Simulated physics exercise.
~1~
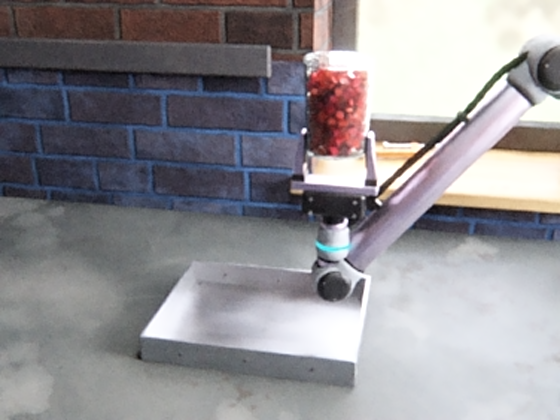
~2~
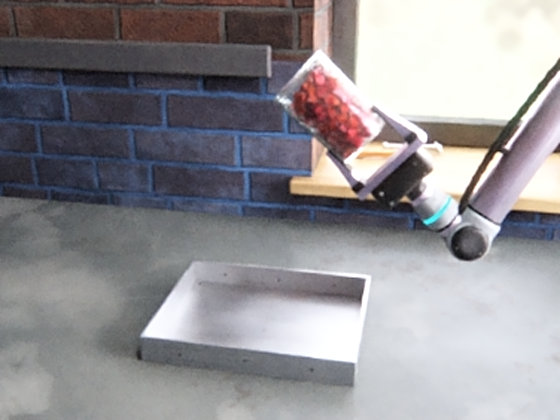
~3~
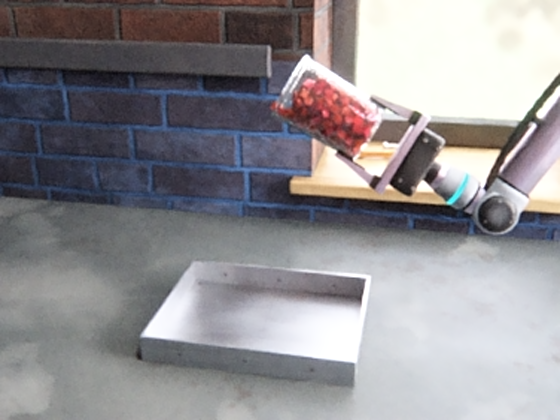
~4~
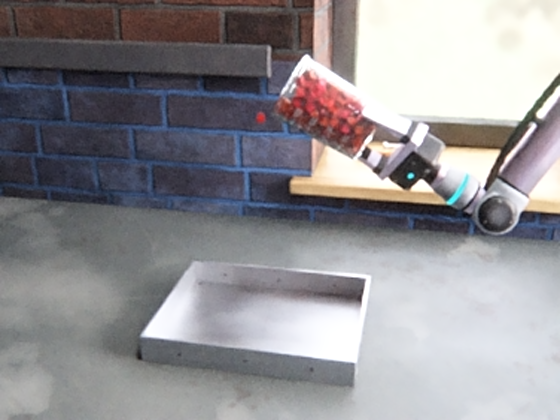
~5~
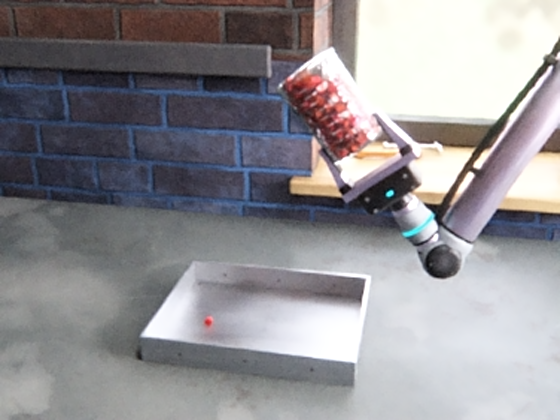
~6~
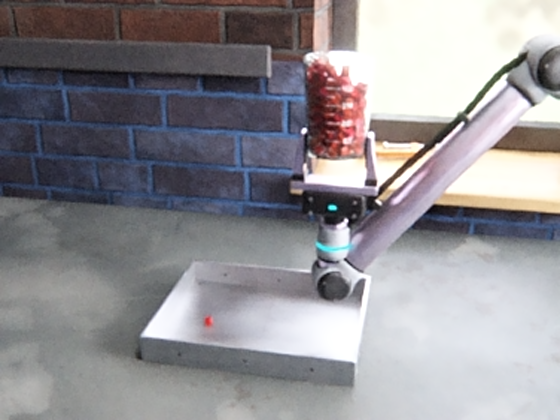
A robot arm reaches in from the right, holding a clear tumbler of red vegetable dice upright over a grey table, seen from a fixed, slightly raised view. An open pale metal tray sits below, with blue and red brickwork and a bright window behind. The arm swings right and tips the tumbler to the left until it lies nearly on its side. A red piece drops from the mouth and lands in the tray. The arm then tilts the tumbler back and returns it upright, still nearly full, with one red piece resting in the tray.
